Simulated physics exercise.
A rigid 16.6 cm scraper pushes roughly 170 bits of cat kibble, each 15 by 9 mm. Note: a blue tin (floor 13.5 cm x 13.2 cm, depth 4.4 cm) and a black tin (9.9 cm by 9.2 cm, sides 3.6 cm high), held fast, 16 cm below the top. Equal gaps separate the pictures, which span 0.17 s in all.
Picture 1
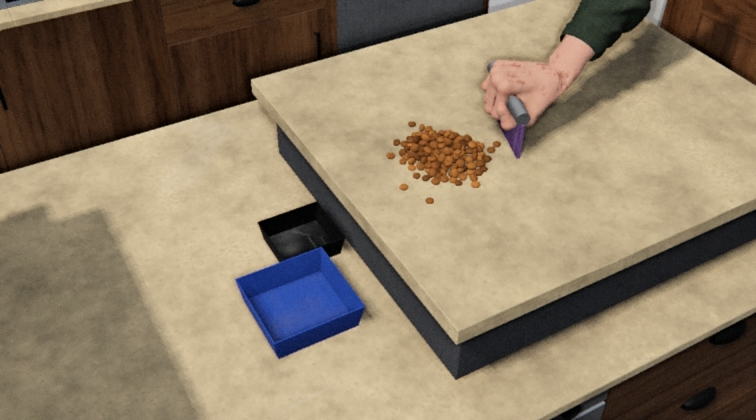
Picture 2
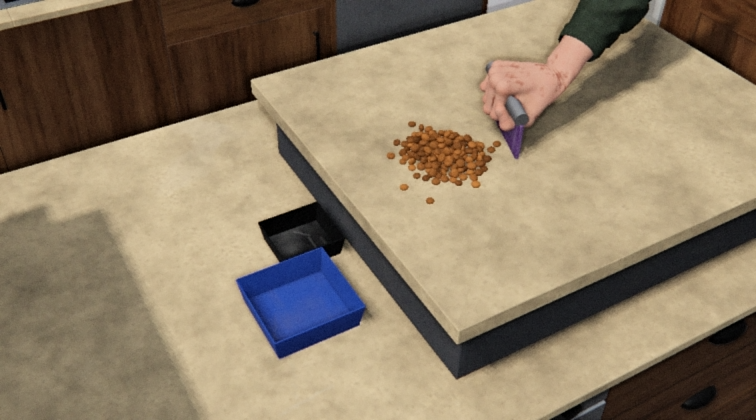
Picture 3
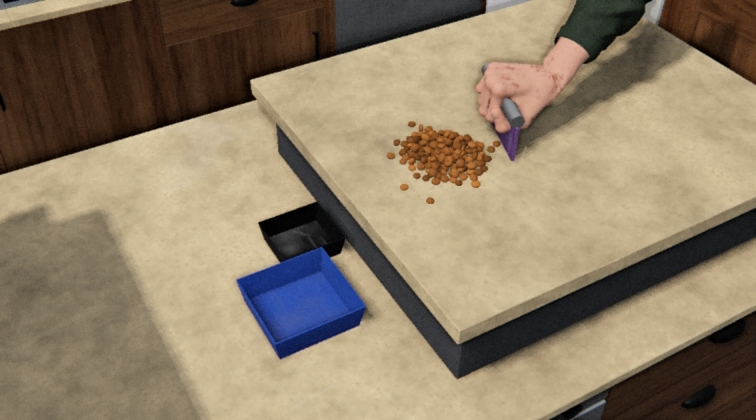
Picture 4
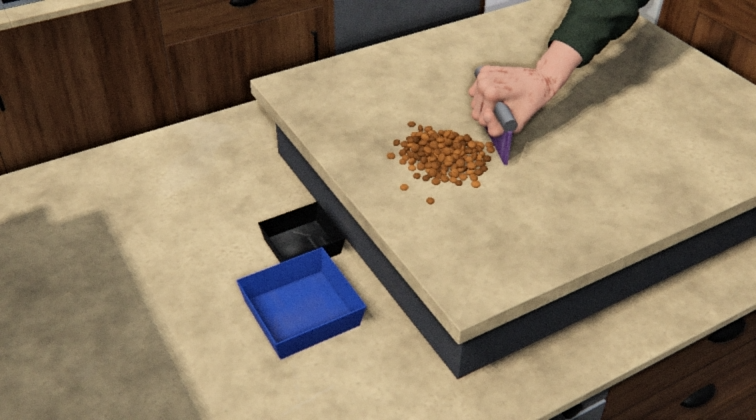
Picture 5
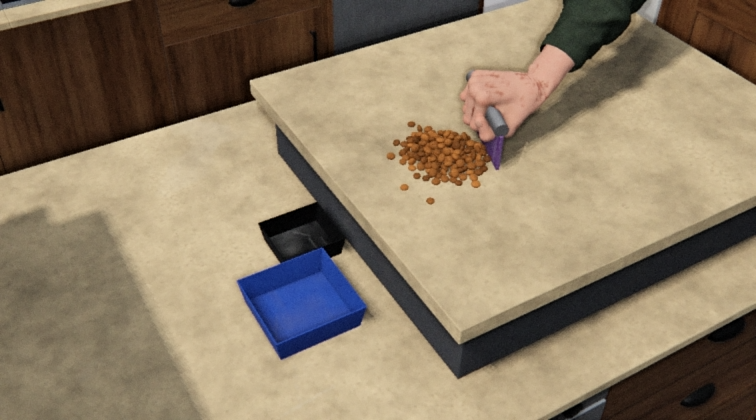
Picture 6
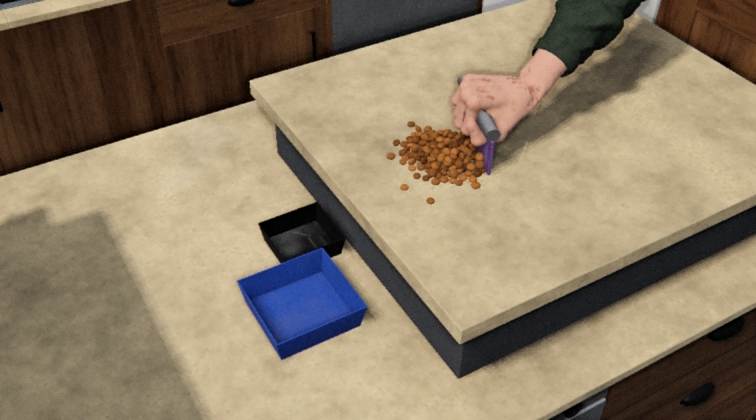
The video shows a hand holding a purple scraper on a raised countertop slab, moving it left to the edge of a pile of brown kibble and nudging some pieces, while a blue tin and a black tin sit still below.
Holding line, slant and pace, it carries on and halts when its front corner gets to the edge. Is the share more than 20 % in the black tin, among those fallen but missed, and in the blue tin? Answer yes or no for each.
Black tin: No, not more than that. Missed: No, not more than that. Blue tin: Yes, more than that.
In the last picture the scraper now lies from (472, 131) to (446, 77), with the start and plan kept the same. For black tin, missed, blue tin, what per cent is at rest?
Black tin: 10; missed: 35; blue tin: 0.
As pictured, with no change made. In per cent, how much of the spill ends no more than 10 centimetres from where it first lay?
Roughly 20 %.
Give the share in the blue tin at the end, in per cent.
The share comes to roughly 35 per cent.
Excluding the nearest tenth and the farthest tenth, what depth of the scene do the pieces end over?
It spans some 20 centimetres.
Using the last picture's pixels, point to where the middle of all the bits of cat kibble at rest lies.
In the last picture the centre sits at about (342, 263).
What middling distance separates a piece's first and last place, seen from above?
That comes to roughly 20 cm.
Then, 0.21 s after the last picture, scraper 19 cm from its start, spill 18 cm wide; still on top 100 %.
Then, 0.44 s after the last picture, scraper 29 cm from its start, spill 20 cm wide; blue tin 5 %, off the edge, not caught 30 %, still on top 70 %.
Then, 0.63 s after the last picture, scraper 29 cm from its start, spill 21 cm wide; blue tin 35 %, black tin 10 %, off the edge, not caught 10 %, still on top 45 %.
In the end, blue tin 35 %, black tin 10 %, fallen but missed 10 %, still on top 45 %.
